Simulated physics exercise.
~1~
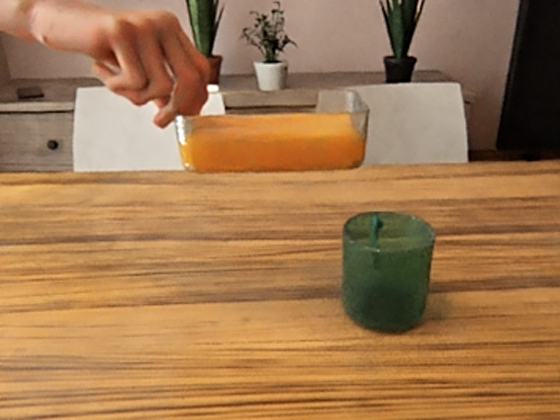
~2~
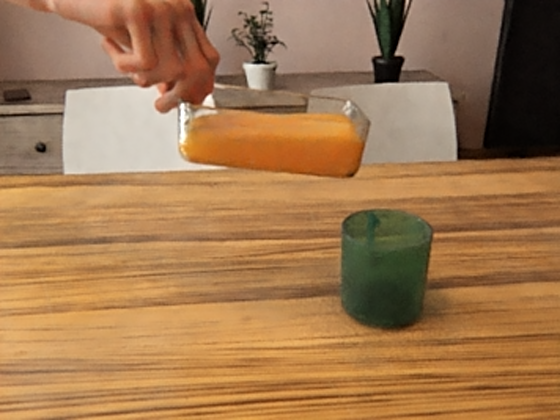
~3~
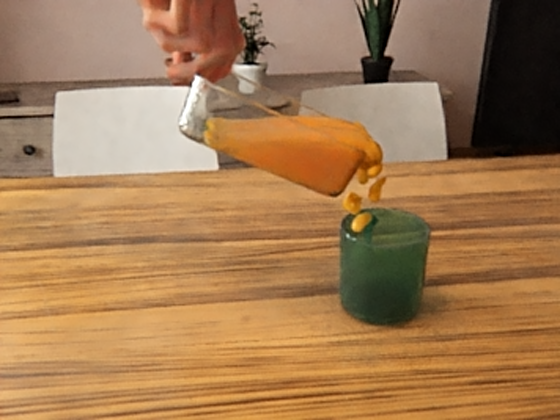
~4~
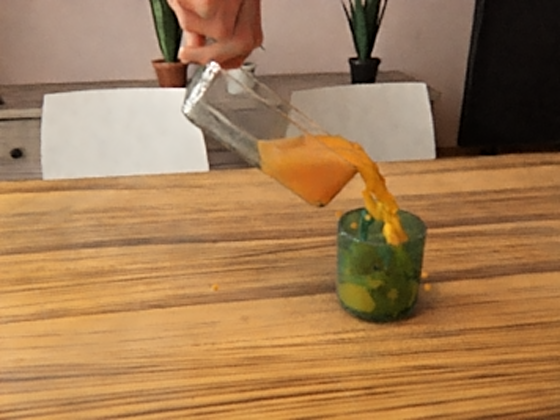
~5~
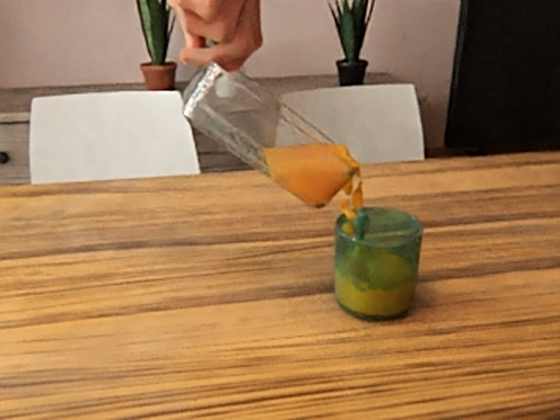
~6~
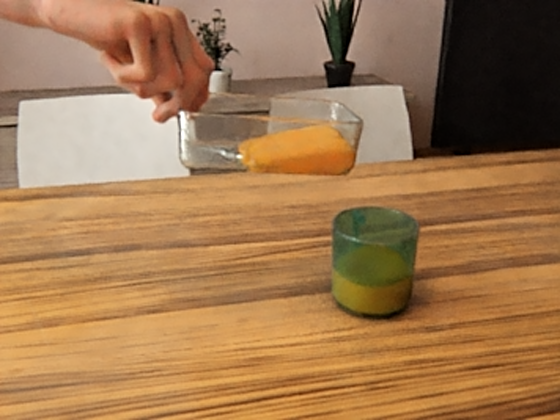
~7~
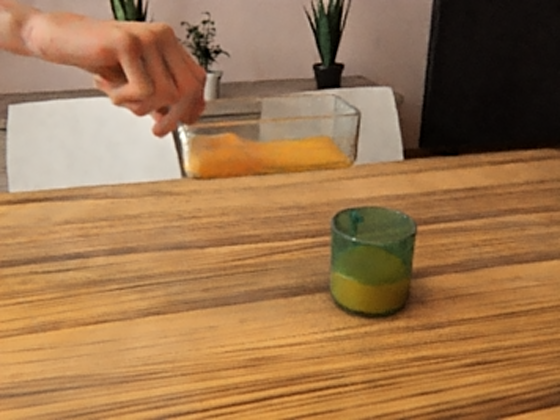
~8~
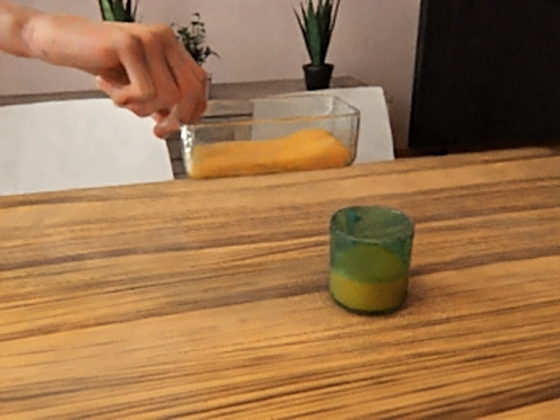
At a wooden table with potted plants behind it, a hand tipped a clear glass container of orange juice to the right, pouring some into a green cup, then levelled it again, leaving the cup partly filled and some juice still in the container.
